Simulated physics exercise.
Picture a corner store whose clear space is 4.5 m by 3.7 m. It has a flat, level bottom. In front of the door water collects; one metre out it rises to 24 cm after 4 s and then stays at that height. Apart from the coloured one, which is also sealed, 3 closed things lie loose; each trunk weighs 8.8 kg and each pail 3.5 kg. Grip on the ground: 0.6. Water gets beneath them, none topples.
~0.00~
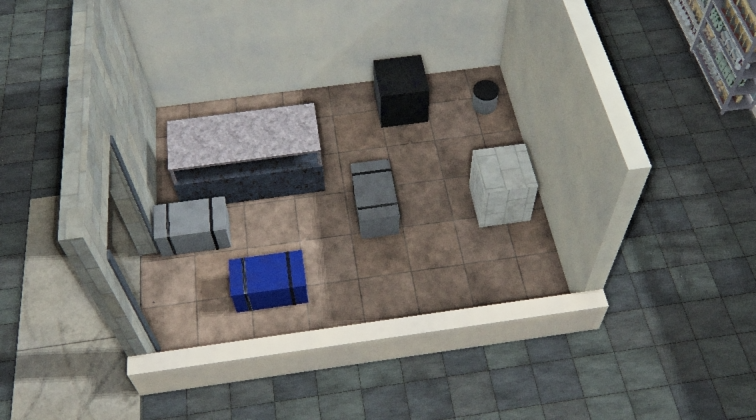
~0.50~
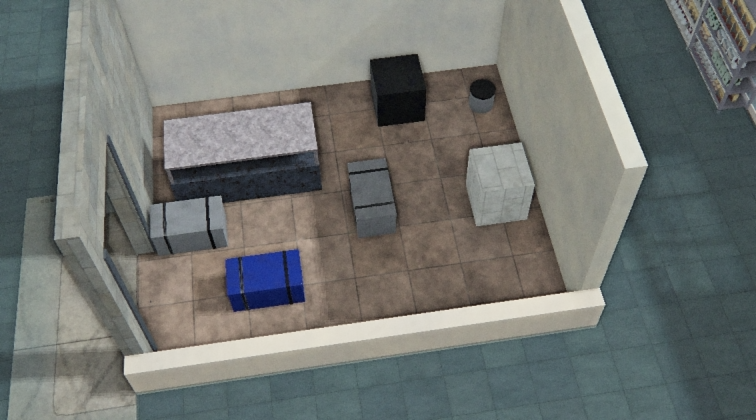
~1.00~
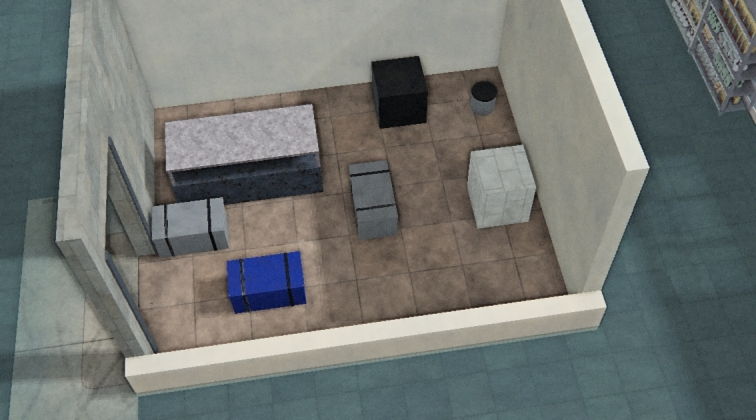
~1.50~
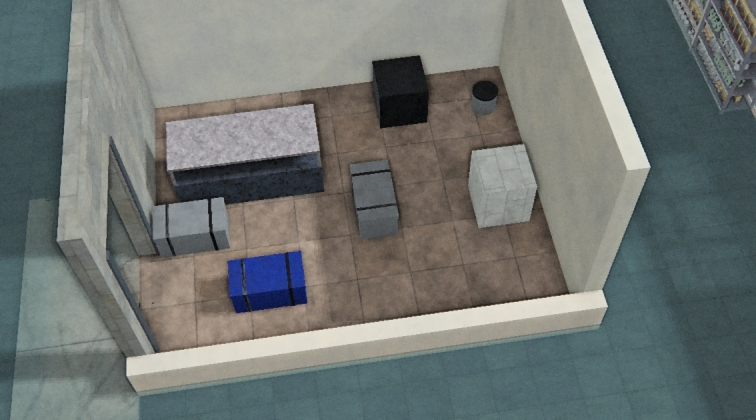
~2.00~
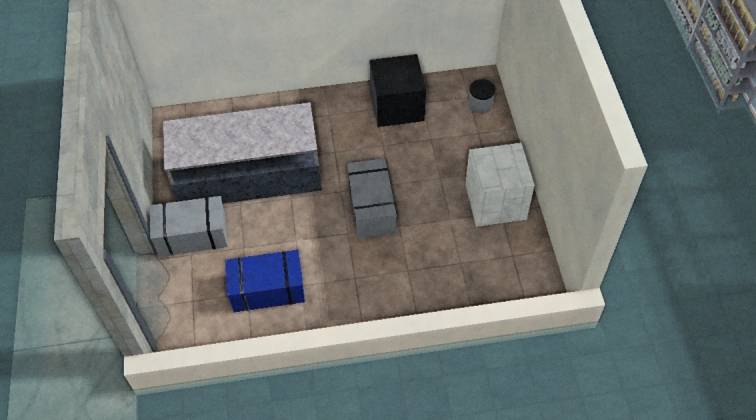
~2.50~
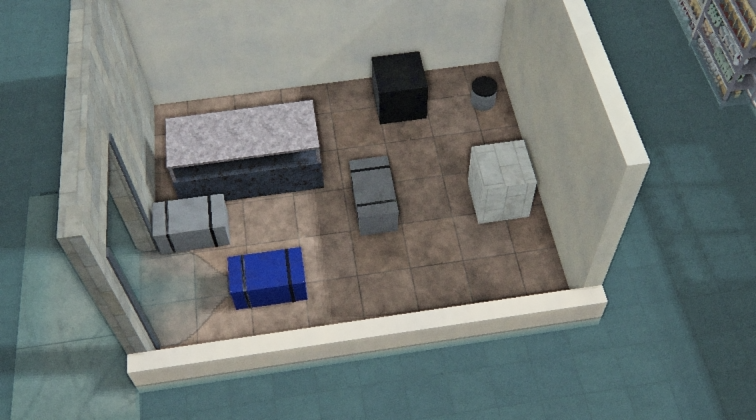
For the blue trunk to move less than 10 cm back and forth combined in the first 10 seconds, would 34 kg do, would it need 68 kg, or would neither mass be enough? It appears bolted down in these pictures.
It needs 68 kg.
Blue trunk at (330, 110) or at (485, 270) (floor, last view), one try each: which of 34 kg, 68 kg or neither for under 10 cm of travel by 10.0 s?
The first try gives success with both; the second gives success with heavier only.
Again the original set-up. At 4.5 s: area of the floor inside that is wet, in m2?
Wet: Near 5.5 m2.
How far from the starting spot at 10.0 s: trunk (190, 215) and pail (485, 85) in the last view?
One is off by 20 cm, the other by 50 cm, in the order asked.
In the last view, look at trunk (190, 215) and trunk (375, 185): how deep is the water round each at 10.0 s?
About 10 and 12 cm.
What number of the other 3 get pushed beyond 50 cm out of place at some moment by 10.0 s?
I count 2.
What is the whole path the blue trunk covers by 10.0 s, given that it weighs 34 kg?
150 cm in all.
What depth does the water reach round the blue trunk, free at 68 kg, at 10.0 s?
Close to 8 cm deep.
After 3.5 s the blue trunk would be 0 cm from its start with 34 kg and 0 cm from its start with 68 kg; 4 cm of water round it then.
After 4.5 s the blue trunk would be 3 cm from its start with 34 kg and 0 cm from its start with 68 kg; 6 cm of water round it then.
After 7.0 s the blue trunk would be 57 cm from its start with 34 kg and 0 cm from its start with 68 kg; 7 cm of water round it then.
After 10.0 s the blue trunk would be 150 cm from its start with 34 kg and 0 cm from its start with 68 kg; 8 cm of water round it then.
